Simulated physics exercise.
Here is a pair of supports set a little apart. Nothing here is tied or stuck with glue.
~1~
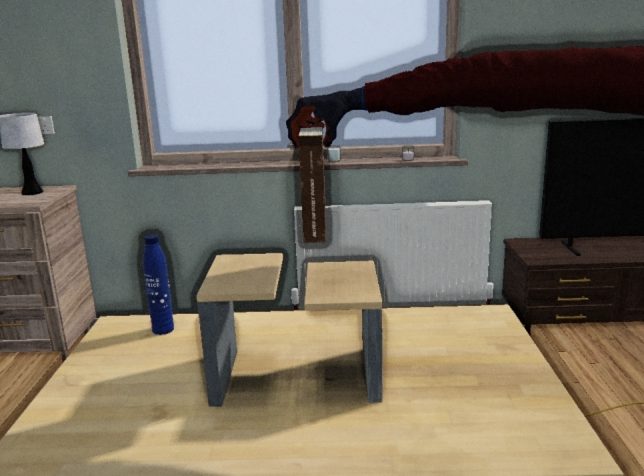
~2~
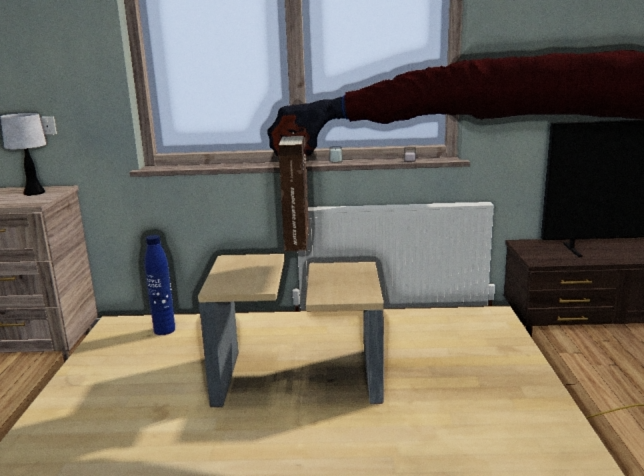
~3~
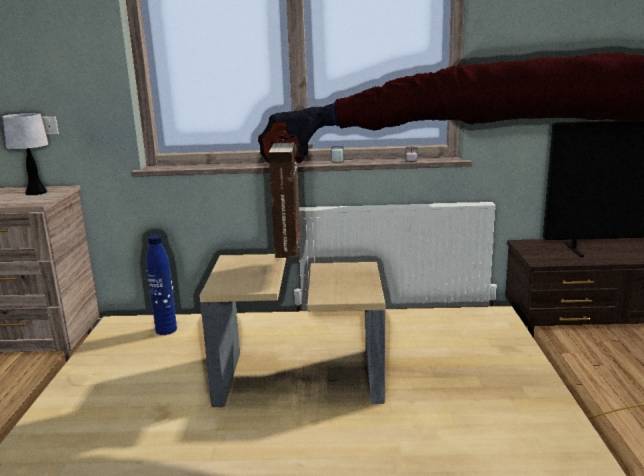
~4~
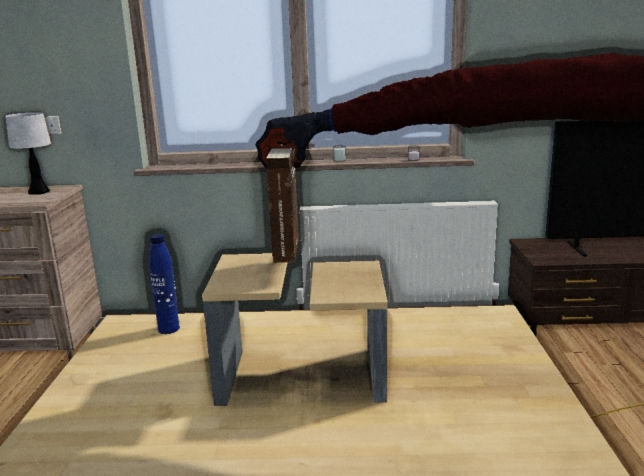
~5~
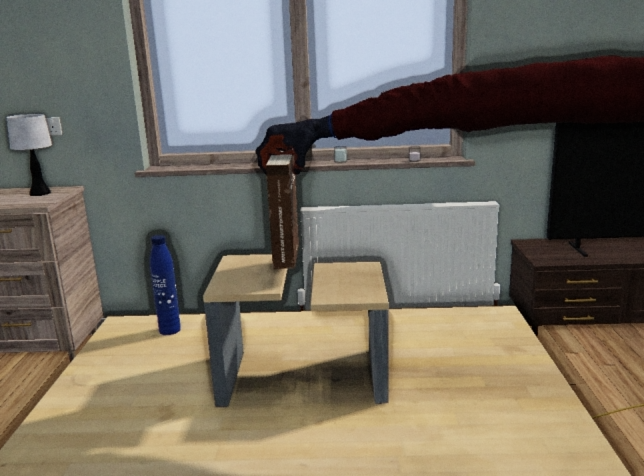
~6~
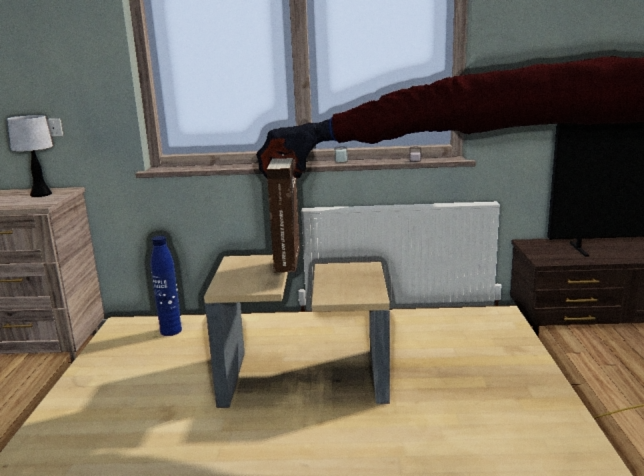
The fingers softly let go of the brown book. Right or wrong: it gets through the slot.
Wrong.
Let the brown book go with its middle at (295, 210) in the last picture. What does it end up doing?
Well, it simply falls right through.
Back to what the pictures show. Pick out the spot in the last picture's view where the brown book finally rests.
The object ends up somewhere near (348, 272).
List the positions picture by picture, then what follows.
In the first frame, being brought over the gap; brown book (313, 182); blue bottle (157, 285).
In the second frame, being brought over the gap; brown book (295, 190); blue bottle (159, 285).
In the third frame, being brought over the gap; brown book (286, 197); blue bottle (161, 285).
In the fourth frame, being brought over the gap; brown book (284, 202); blue bottle (163, 284).
In the fifth frame, being brought over the gap; brown book (284, 208); blue bottle (164, 285).
In the sixth frame, poised above the slot; brown book (284, 212); blue bottle (165, 286).
Then, 0.50 s after the last picture, brown book tipped 29° from how it was near (310, 232).
Then, 0.60 s after the last picture, brown book tipped 62° from how it was near (333, 255).
At rest, tipped over on the stand or table, brown book; blue bottle in place. Seen from the same camera at the end, brown book near (348, 272). The book is caught.
